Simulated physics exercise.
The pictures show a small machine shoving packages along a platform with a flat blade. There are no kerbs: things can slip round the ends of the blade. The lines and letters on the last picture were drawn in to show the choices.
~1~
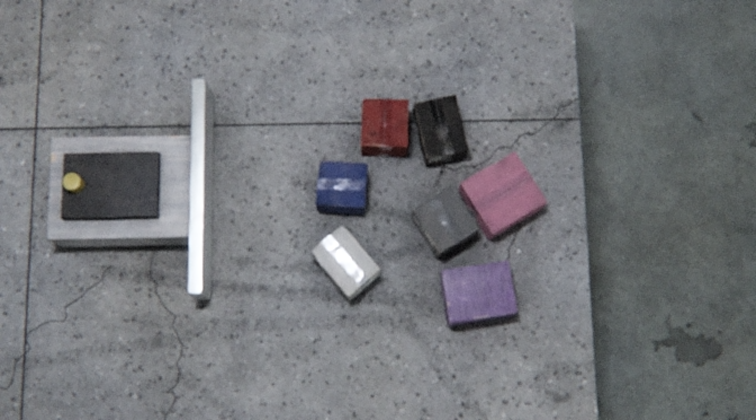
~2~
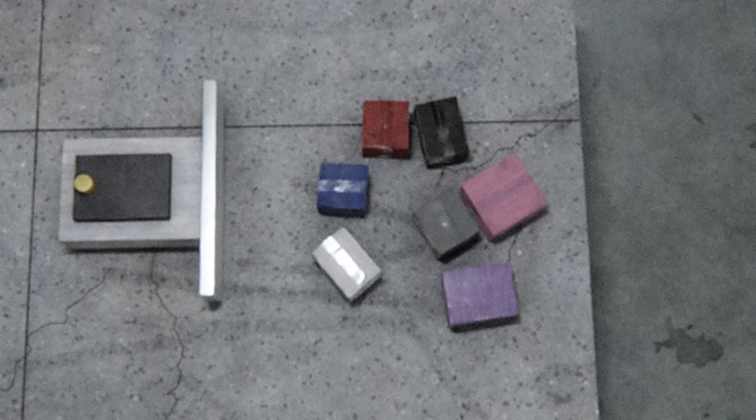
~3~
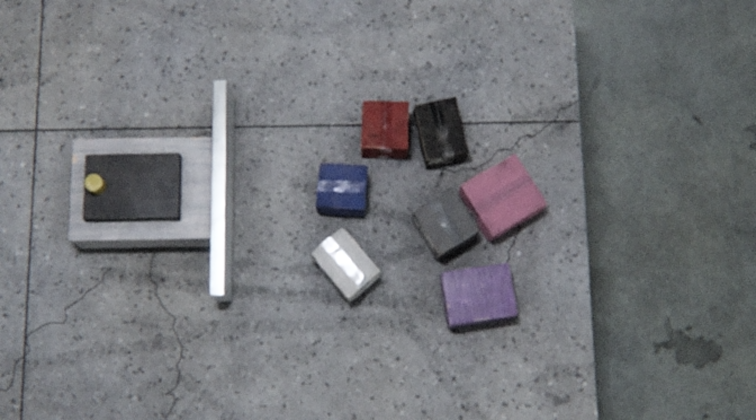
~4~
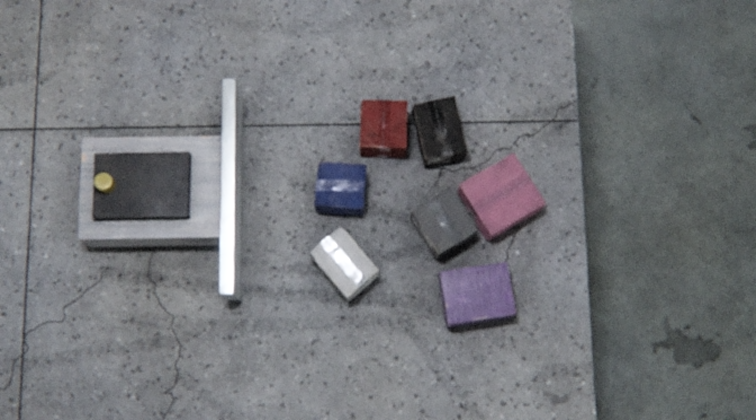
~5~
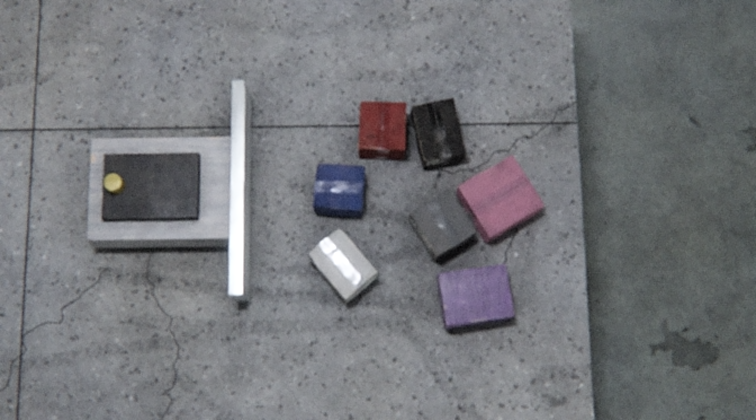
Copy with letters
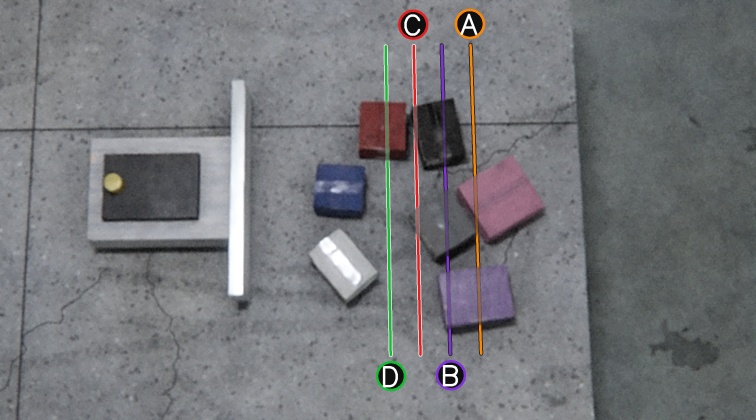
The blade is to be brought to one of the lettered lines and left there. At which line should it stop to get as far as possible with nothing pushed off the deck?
A is the last safe line.
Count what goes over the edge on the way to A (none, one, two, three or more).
The count is none.
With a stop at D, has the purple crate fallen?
No.
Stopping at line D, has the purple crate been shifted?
By then, no.
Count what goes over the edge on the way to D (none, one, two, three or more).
In all, none.
On the marked copy, A at (476, 195); B at (446, 195); C at (417, 195); D at (388, 196).
Following A. Soon after the start, robot (246, 185); white parcel (366, 271); blue parcel (357, 190).
Later, robot (333, 184); pink box (515, 193); purple crate (495, 300).
In the end, robot (396, 183); pink box (575, 191); purple crate (557, 299); nothing has fallen.
As for the rest, B is safe but short; C is safe but short; D is safe but short.
